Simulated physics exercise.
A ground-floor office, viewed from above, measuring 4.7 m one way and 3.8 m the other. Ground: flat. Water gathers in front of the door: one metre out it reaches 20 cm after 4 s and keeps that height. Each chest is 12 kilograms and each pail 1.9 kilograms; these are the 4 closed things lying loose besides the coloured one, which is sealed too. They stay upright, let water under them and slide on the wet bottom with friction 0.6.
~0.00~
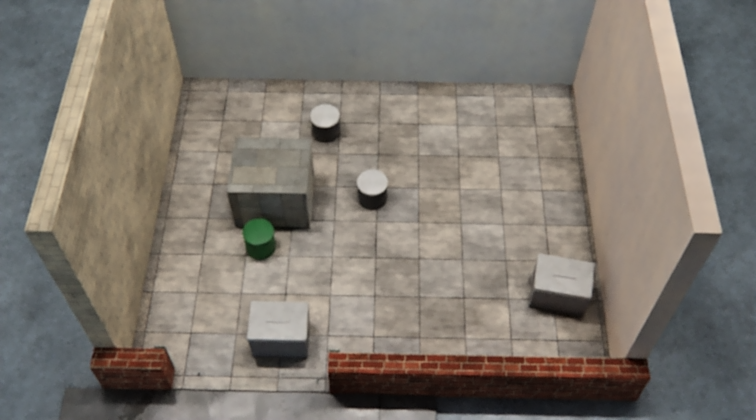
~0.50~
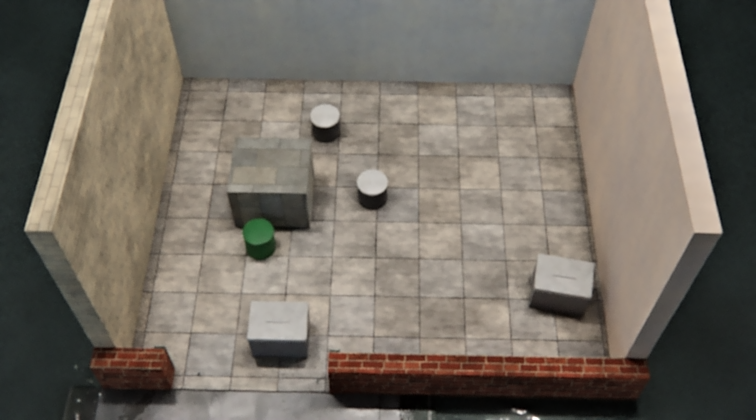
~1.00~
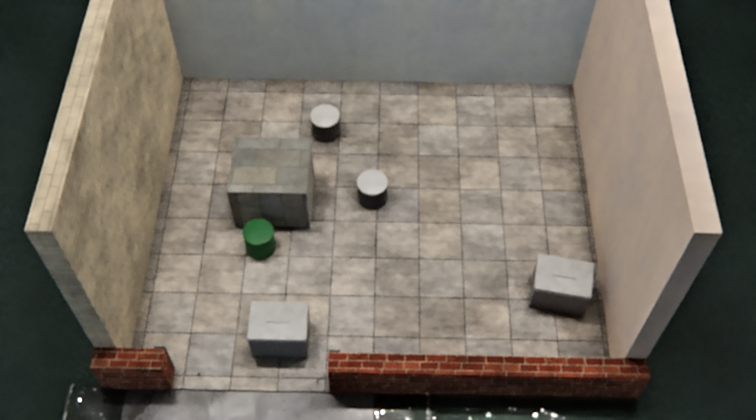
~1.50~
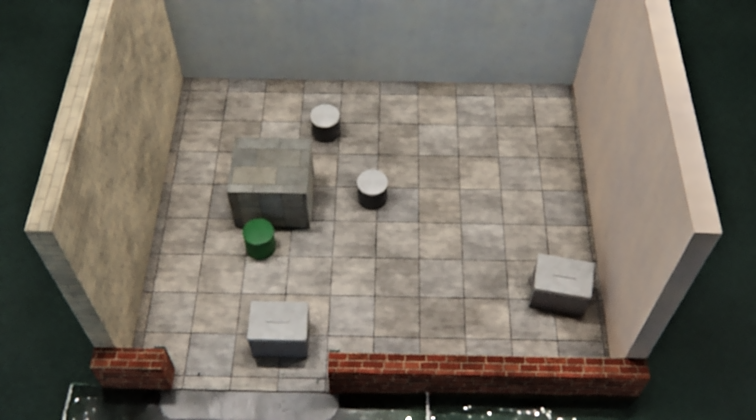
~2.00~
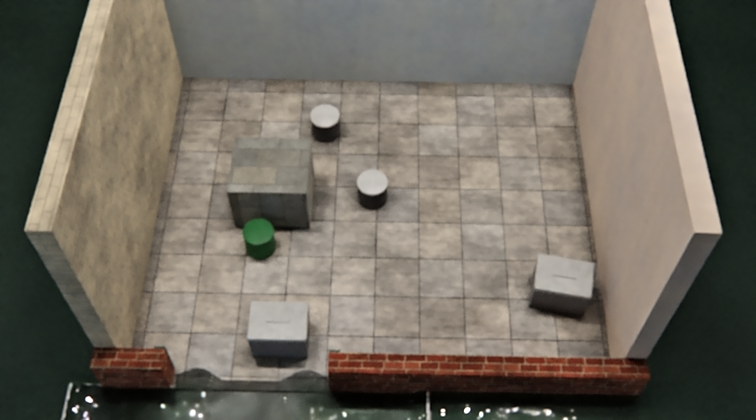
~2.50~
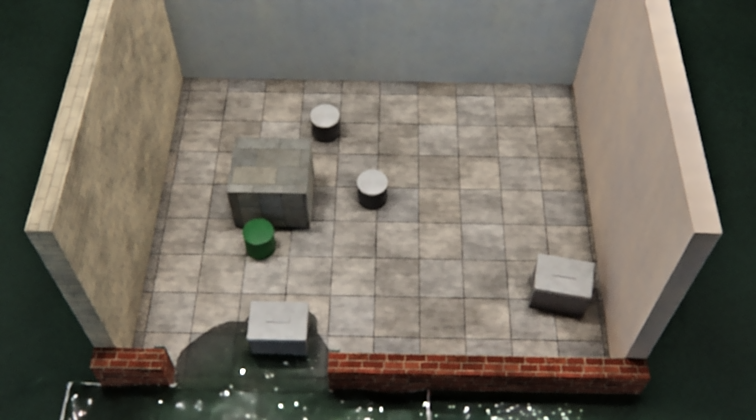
Walled room with tiled floor, water gathering outside the doorway and spreading in around a gray box, the green pail staying still.
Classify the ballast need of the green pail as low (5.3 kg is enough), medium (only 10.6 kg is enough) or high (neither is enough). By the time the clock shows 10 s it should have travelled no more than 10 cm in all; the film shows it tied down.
High.
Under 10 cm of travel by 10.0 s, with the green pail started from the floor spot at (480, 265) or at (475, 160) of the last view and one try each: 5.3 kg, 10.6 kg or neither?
In that order: Both loads work; just the heavier works.
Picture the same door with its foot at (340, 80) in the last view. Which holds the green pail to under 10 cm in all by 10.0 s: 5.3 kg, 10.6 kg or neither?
Okay, so the light mass does it.
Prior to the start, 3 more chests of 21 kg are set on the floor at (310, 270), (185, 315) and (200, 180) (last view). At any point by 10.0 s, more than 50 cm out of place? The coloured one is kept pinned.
Taking them in order, the first is beyond the line, the second beyond the line and the third beyond the line.
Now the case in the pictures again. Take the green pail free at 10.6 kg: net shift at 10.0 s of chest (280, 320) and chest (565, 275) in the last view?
Respectively 350 and 0 cm.
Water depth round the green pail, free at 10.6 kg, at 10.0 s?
9 cm, roughly.
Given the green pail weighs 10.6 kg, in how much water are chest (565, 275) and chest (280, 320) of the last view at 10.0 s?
Around 4 cm and 10 cm.
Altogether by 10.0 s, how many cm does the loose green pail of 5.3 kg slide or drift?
Some 350 centimetres of travel in total.
After 3.5 s the green pail would be 0 cm from its start with 5.3 kg and 0 cm from its start with 10.6 kg; 2 cm of water round it then.
After 4.5 s the green pail would be 9 cm from its start with 5.3 kg and 1 cm from its start with 10.6 kg; 7 cm of water round it then.
After 7.0 s the green pail would be 97 cm from its start with 5.3 kg and 99 cm from its start with 10.6 kg; 9 cm of water round it then.
After 10.0 s the green pail would be 194 cm from its start with 5.3 kg and 148 cm from its start with 10.6 kg; 9 cm of water round it then.
